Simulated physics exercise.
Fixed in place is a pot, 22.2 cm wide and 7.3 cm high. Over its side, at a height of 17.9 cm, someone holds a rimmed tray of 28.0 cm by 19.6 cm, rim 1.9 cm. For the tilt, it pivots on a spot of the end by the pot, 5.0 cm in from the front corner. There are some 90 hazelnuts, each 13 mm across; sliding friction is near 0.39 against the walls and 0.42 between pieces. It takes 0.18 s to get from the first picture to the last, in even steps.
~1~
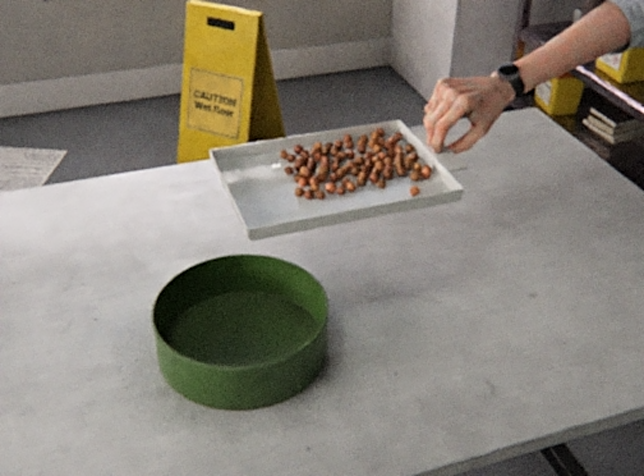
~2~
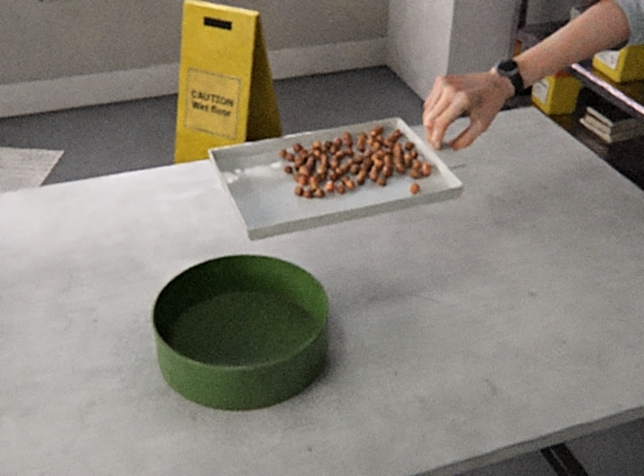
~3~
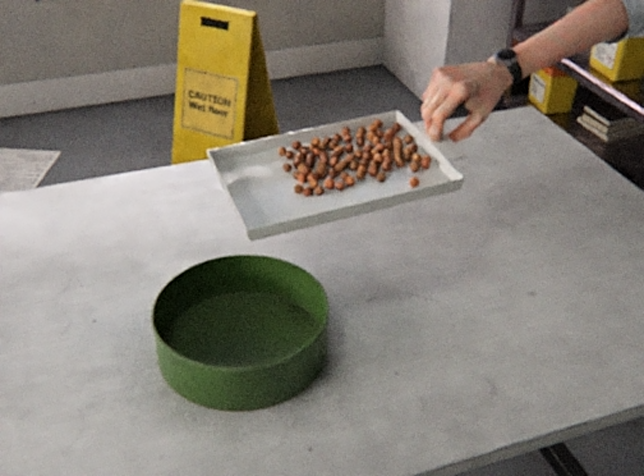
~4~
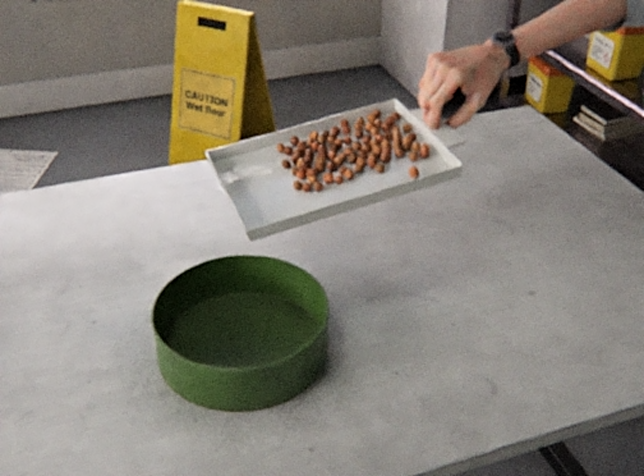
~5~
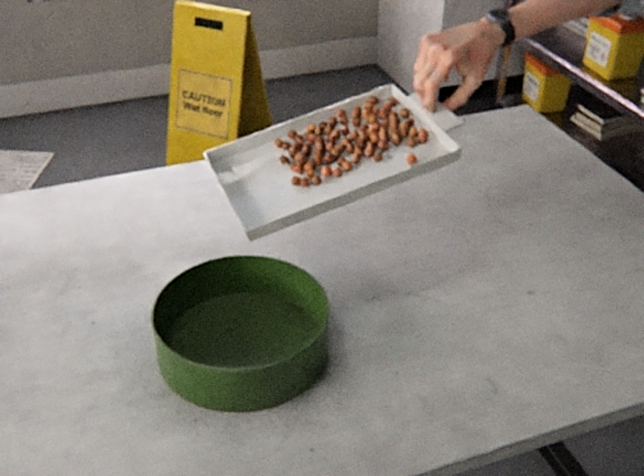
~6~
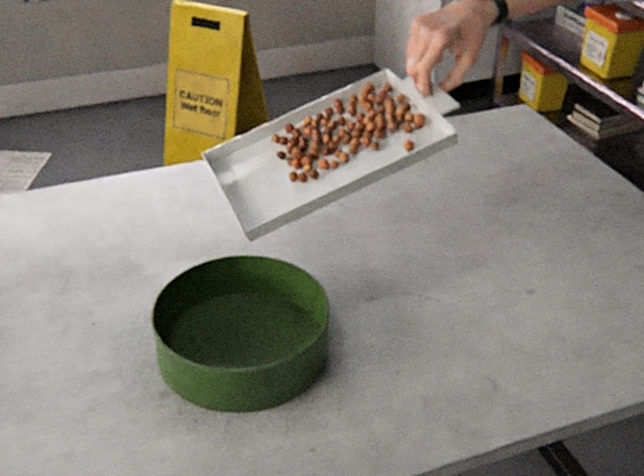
On a pale table with a yellow wet floor sign behind it, a hand gradually raised the right end of a white tray of brown nuts, tilting it down toward the left above a green pot.
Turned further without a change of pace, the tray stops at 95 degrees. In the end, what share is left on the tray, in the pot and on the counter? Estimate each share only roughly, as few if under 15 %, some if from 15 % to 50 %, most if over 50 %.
Roughly: Tray few, pot some, counter most.
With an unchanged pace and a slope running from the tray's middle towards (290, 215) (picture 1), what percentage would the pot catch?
100 %.
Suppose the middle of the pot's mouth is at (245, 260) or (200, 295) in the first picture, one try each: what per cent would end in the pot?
I'd say close to 60 percent for the first spot and 65 percent for the second.
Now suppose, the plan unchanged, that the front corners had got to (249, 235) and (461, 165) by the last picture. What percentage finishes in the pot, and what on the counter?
Final per cent - pot 100, counter 0.
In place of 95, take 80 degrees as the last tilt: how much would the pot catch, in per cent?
Estimated share: About 20 %.
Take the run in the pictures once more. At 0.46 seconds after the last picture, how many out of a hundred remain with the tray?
About 70%.
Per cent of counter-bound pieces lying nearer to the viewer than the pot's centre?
Near 0 in a hundred.
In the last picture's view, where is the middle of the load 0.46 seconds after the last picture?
(197, 191), roughly.
Then, 0.27 s after the last picture, tilt 55 degrees; the tray holds 100 %, the pot 0 %.
Then, 0.46 s after the last picture, tilt 82 degrees; the tray holds 70 %, the pot 0 %.
Then, 0.76 s after the last picture, tilt 95 degrees; the tray holds 10 %, the pot 25 %.
In the end, tray 0 %, pot 30 %, counter 70 %.
